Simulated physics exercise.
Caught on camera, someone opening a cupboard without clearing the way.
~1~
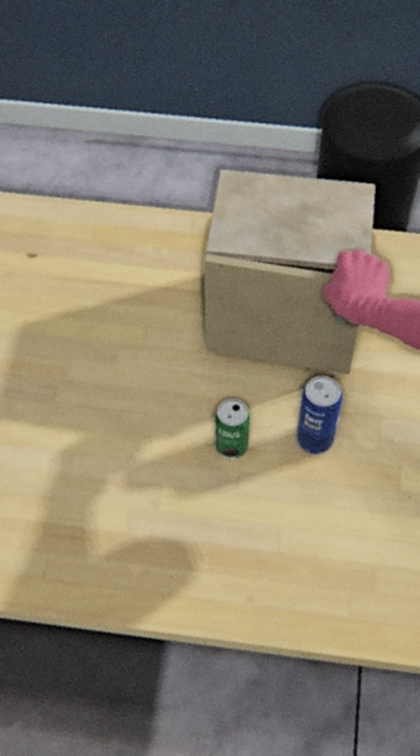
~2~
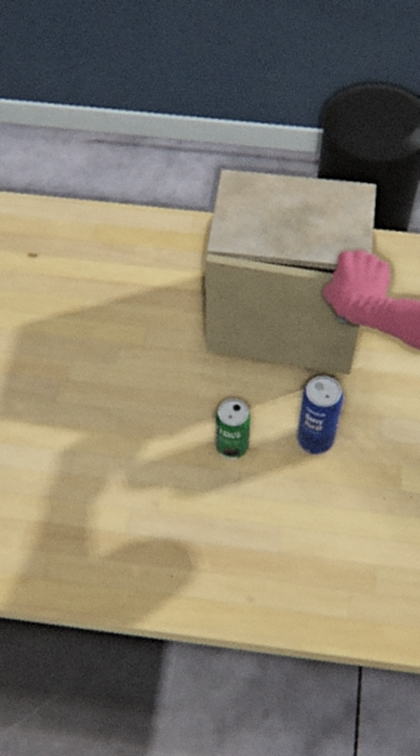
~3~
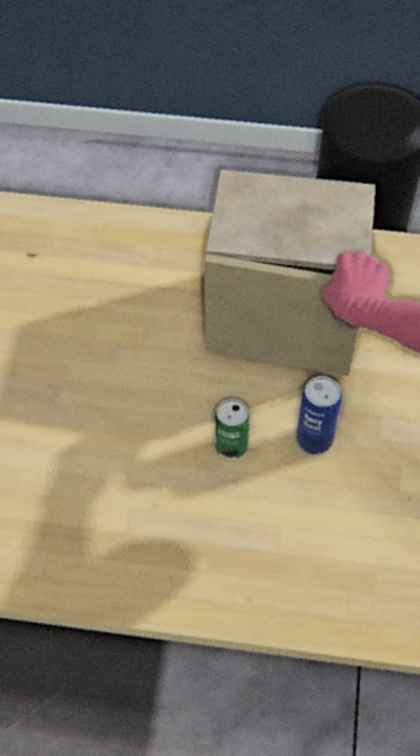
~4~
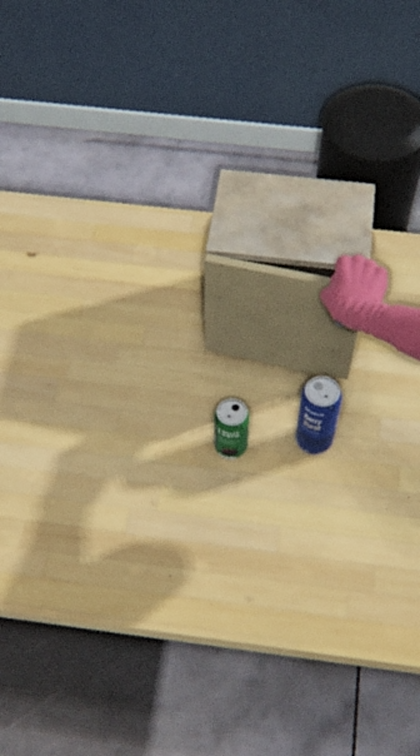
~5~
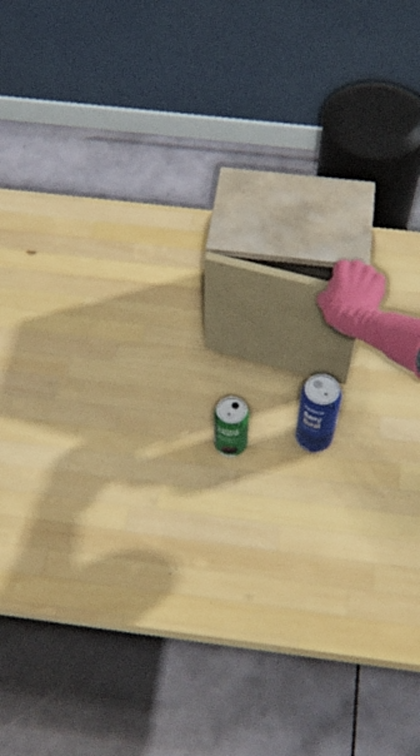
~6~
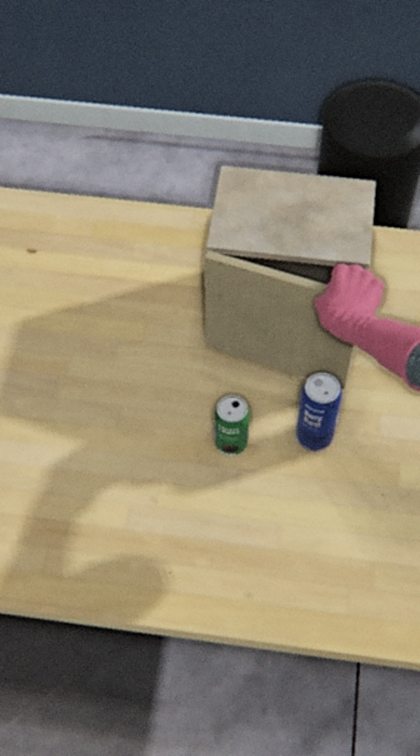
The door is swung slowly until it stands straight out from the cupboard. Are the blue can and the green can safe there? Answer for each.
As it turns out, the blue can gets shoved and the green can gets shoved.
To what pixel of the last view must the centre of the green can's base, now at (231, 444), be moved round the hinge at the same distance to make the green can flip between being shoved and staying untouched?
The turning point is around (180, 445).
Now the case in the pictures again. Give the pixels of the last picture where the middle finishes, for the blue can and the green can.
First (270, 465), then (170, 434).
Then, 0.94 s past the last view, door 46° open; blue can travelled about its own width near (289, 444); green can at rest near (231, 427).
Then, 1.36 s past the last view, door 61° open; blue can travelled well along near (270, 465); green can at rest near (231, 427).
Finally, the blue can is pushed along, near (270, 465); the green can is pushed along, near (169, 434).
